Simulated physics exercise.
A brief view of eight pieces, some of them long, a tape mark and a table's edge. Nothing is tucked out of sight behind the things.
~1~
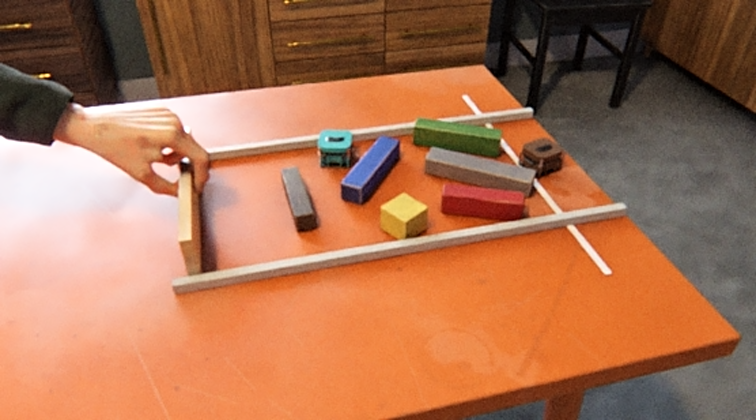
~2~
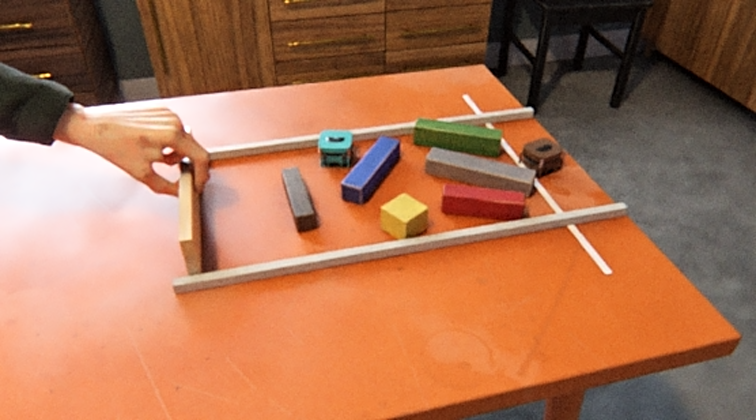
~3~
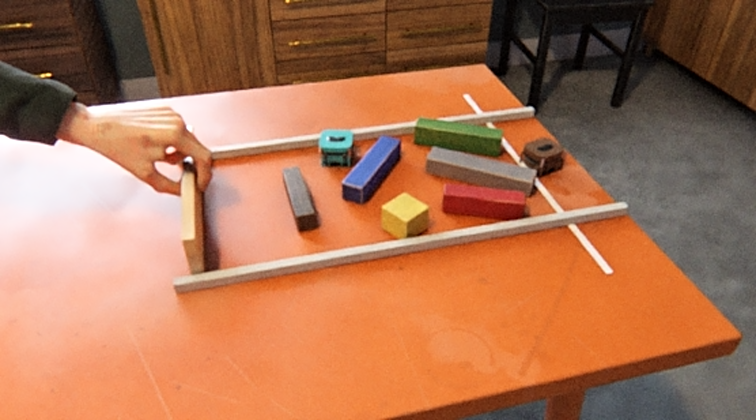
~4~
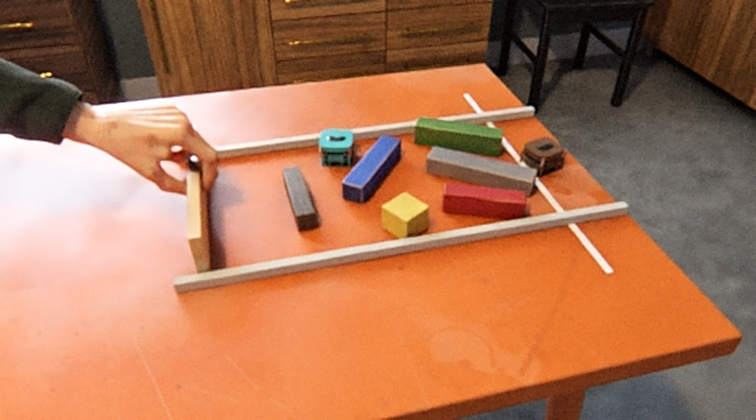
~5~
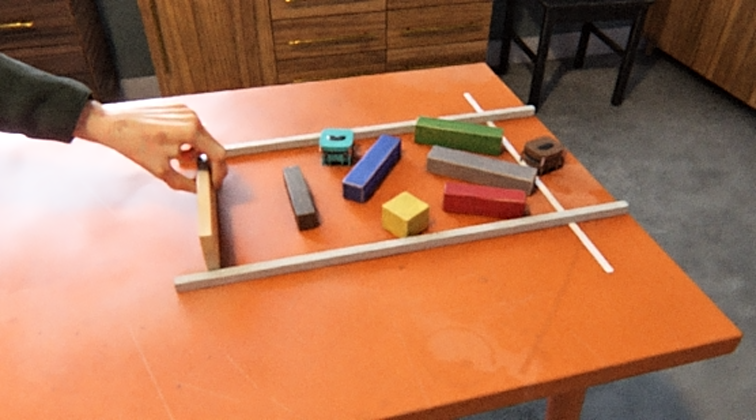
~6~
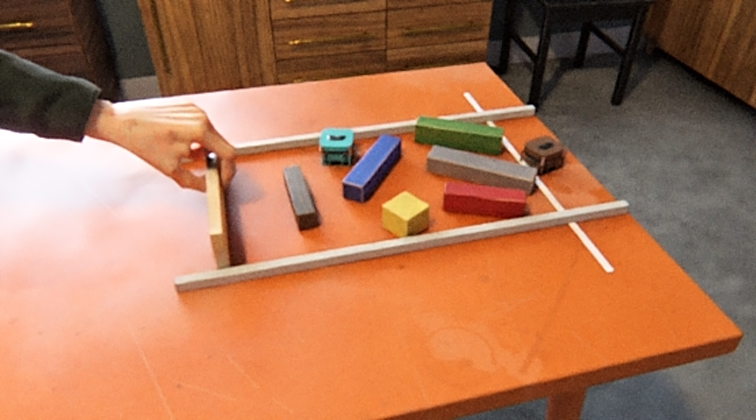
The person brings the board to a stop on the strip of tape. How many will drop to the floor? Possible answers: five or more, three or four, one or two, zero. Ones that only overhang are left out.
Well, more than two but under five end up dropping off.
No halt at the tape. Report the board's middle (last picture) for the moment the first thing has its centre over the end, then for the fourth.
(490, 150) and (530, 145).
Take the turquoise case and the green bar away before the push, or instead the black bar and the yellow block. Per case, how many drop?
That makes 1 fallen, then 3 fallen in the other try.
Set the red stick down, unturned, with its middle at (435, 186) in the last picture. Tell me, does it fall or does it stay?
Then it survives.
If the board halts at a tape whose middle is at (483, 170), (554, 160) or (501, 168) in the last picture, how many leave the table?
In order: 0, 5 and 1.
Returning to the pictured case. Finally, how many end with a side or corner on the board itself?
In contact: 3.
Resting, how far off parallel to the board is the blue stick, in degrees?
Near 10 degrees.
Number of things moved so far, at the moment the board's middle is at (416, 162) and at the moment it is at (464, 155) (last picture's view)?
At the first spot 7, then 8.
A little later, none off yet; brown case at rest near (543, 155); green bar at rest near (459, 135); grey bar at rest near (480, 170).
Next, none off yet; brown case at rest near (543, 155); green bar shifted a little near (487, 130); grey bar shifted a little near (530, 171).
When it is over, the number that fall off is three or four; down, grey bar, green bar and brown case.
